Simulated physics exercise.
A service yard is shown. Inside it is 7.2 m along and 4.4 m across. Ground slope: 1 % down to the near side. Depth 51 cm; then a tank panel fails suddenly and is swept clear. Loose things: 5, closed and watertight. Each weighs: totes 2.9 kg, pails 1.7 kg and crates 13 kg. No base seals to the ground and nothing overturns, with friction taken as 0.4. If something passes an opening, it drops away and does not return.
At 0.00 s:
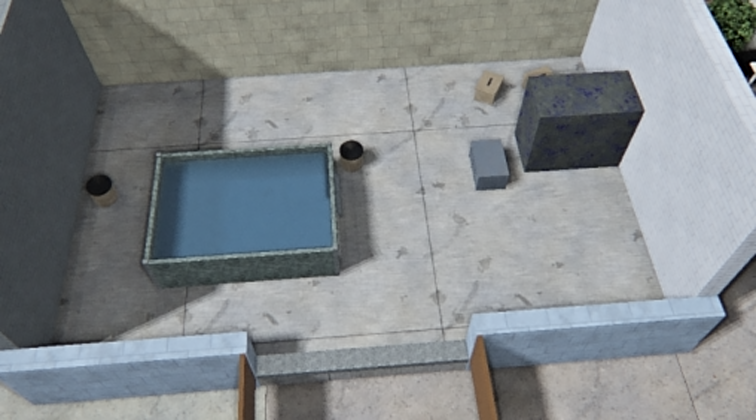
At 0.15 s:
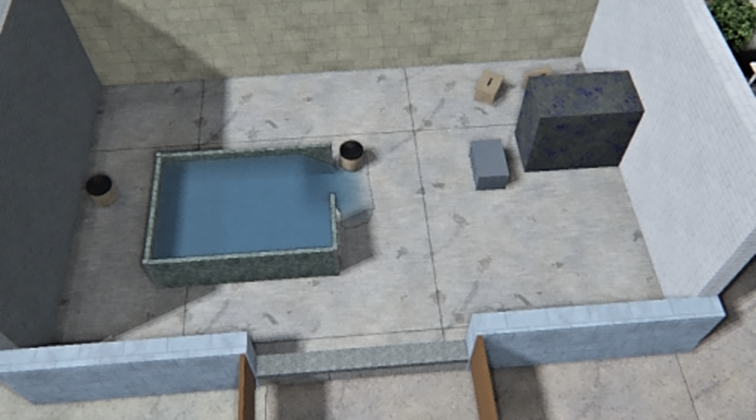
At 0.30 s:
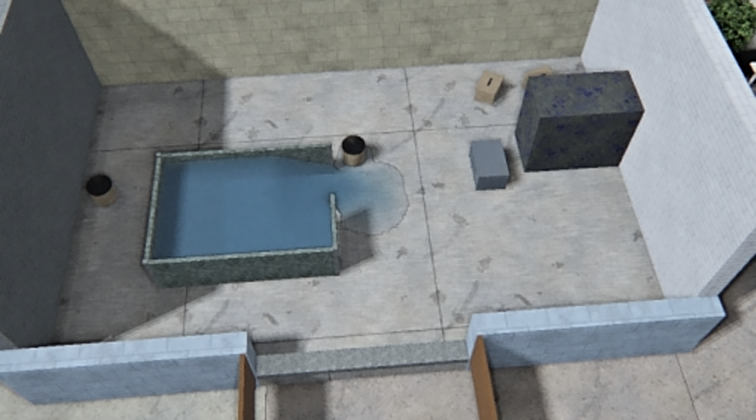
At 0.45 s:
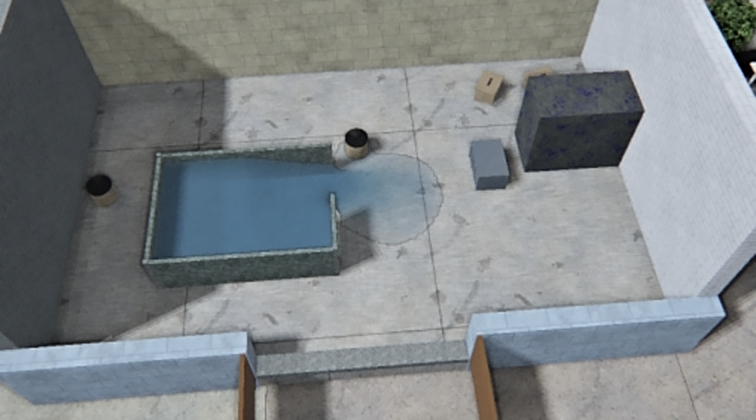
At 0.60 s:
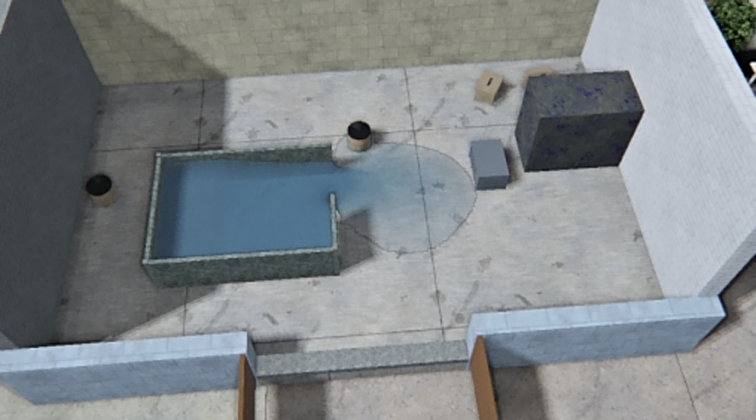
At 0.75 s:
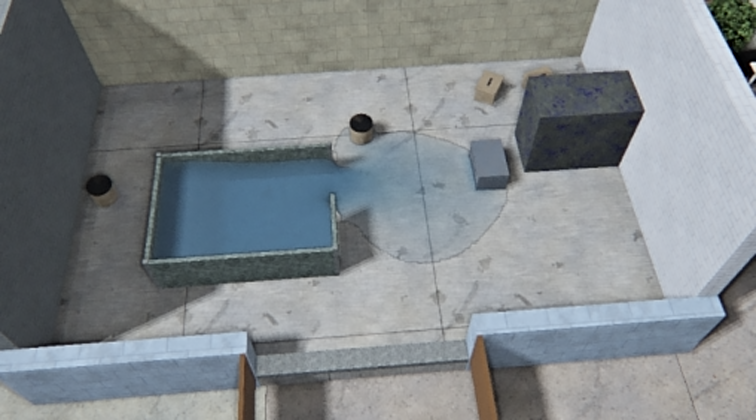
Water pours through a gap in the right side of a raised, green-edged rectangular pool in a walled yard of pale paving, seen from a high, unmoving camera. A dark-topped pail stands on each side of the pool, with a grey block, a large dark block and a small tan crate to the right. The thin sheet spreads rightward around the grey block, while the nearer pail slides slightly back.
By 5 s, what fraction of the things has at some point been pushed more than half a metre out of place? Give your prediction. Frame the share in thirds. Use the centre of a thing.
The fraction climbs to two thirds or higher.
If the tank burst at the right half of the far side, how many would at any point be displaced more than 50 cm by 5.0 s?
That would give 3.
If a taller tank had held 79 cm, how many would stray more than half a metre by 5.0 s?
The count would be 4.
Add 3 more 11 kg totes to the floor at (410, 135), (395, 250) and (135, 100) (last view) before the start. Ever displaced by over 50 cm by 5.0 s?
Result, one by one: Exceeded, not exceeded and not exceeded.
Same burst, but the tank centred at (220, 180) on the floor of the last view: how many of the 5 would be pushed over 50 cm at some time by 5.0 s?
The answer would then be 4.
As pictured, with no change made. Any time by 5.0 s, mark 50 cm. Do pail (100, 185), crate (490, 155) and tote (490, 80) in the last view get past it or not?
Well, in that order it's not reaching it, topping it, topping it.
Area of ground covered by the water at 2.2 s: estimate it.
Wet area: Approx. 17 m2.
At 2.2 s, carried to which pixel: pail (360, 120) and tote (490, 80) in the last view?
Around (363, 81) and (529, 55).
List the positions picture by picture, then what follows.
The first frame shows a pail at (351, 149) rests on the ground; a crate at (490, 157) rests on the ground; water covers 3.2 m2; 0 of 5 have shifted.
The second frame shows a pail at (351, 149) rests on the ground; a crate at (490, 157), on the bottom; 3.6 m2 under water; 0 of 5 have shifted.
The third frame shows a pail at (353, 144) rests on the ground, 9 cm from its start; a crate at (490, 157) rests on the ground; 4.1 m2 under water; 1 of 5 have shifted.
The fourth frame shows a pail at (356, 137) rests on the ground, 22 cm from its start; a crate at (490, 157), on the bottom; water covers 4.8 m2; 1 of 5 have shifted.
The fifth frame shows a pail at (359, 130), on the bottom, 35 cm from its start; a crate at (490, 157) rests on the ground; 5.6 m2 under water; 1 of 5 have shifted.
The sixth frame shows a pail at (361, 122) rests on the ground, 48 cm from its start; a crate at (490, 157) rests on the ground; 6.5 m2 under water; 1 of 5 have shifted.
After 1.1 s 1 of 5 are over 50 cm from their spots; 0 afloat.
After 2.2 s 3 of 5 are over 50 cm from their spots; 2 afloat.
After 3.5 s 4 of 5 are over 50 cm from their spots; 2 afloat.
After 5.0 s 2 of 5 are over 50 cm from their spots, and 4 have been at some point; 3 afloat.
